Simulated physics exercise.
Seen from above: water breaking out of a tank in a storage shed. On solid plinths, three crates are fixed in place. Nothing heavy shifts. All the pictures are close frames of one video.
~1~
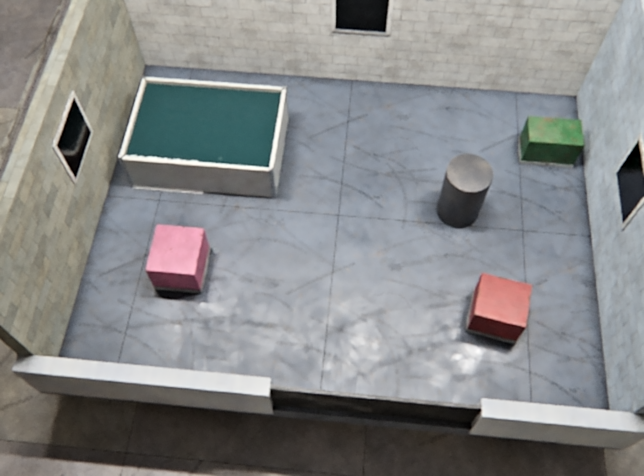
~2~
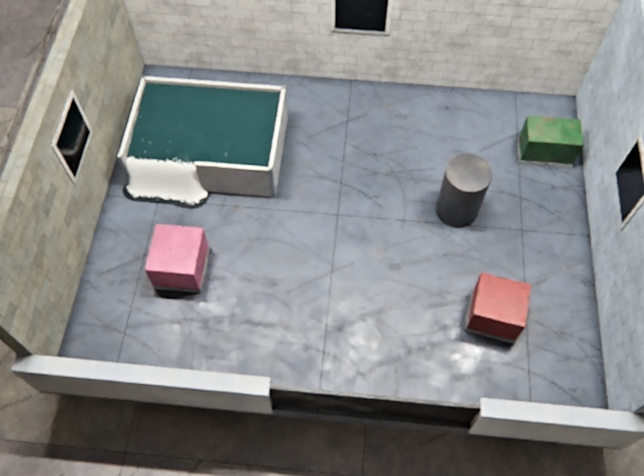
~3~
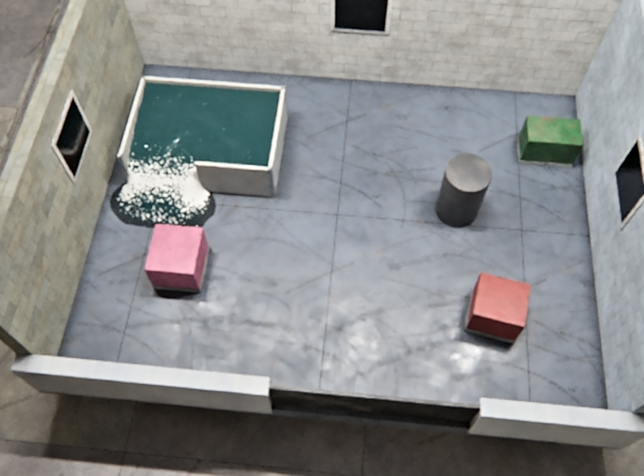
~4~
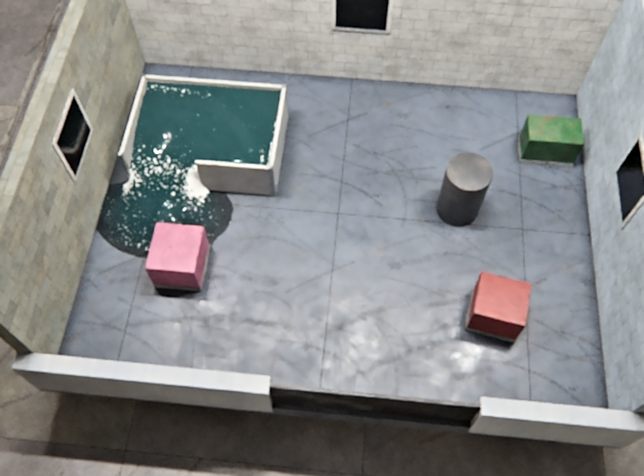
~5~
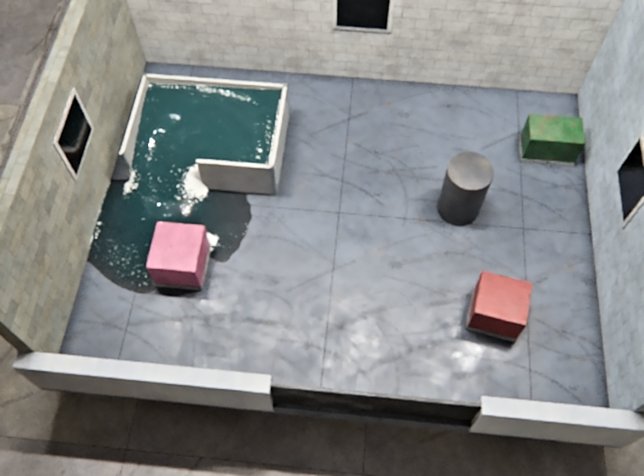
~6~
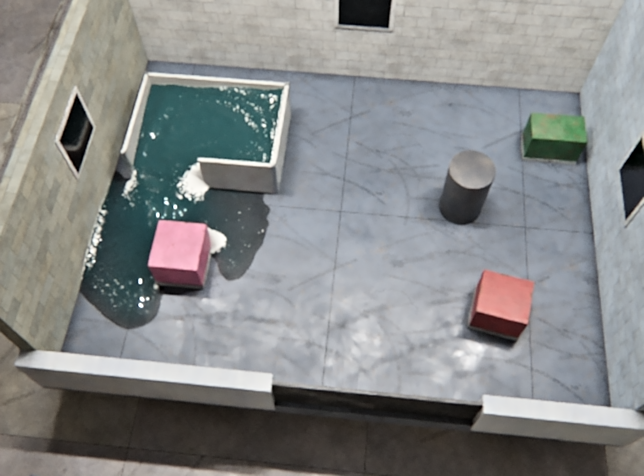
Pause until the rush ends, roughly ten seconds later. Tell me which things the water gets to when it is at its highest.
In the end the green crate is exposed; the pink crate is exposed; the red crate is exposed.
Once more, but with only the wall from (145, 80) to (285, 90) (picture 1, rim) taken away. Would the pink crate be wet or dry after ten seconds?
In my view the pink one is never reached.
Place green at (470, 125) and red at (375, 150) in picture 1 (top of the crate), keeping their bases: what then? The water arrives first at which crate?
Pink one.
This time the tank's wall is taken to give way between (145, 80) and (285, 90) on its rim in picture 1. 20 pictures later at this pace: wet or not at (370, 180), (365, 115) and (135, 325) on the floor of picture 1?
Soaked / soaked / soaked.
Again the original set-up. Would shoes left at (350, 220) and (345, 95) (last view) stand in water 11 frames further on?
Going in order, I'd say drenched for the first and clear for the second.
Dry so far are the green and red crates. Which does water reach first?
I'd pick the crate marked red.
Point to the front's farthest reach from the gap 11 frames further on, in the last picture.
Somewhere near (407, 297).
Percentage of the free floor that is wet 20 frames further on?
I'd say 55 per cent.
A moment on, water covers 20 % of the floor; the green crate not reached, the pink crate water round its plinth, the red crate not reached.
Next, water covers 30 % of the floor; the green crate not reached, the pink crate water round its plinth, the red crate not reached.
Then, water covers 55 % of the floor; the green crate not reached, the pink crate water round its plinth, the red crate water round its plinth.
Later, water covers 80 % of the floor; the green crate water round its plinth, the pink crate water round its plinth, the red crate water round its plinth.
In the end, water covers 95 % of the floor; the green crate was topped, the pink crate was topped, the red crate was topped.
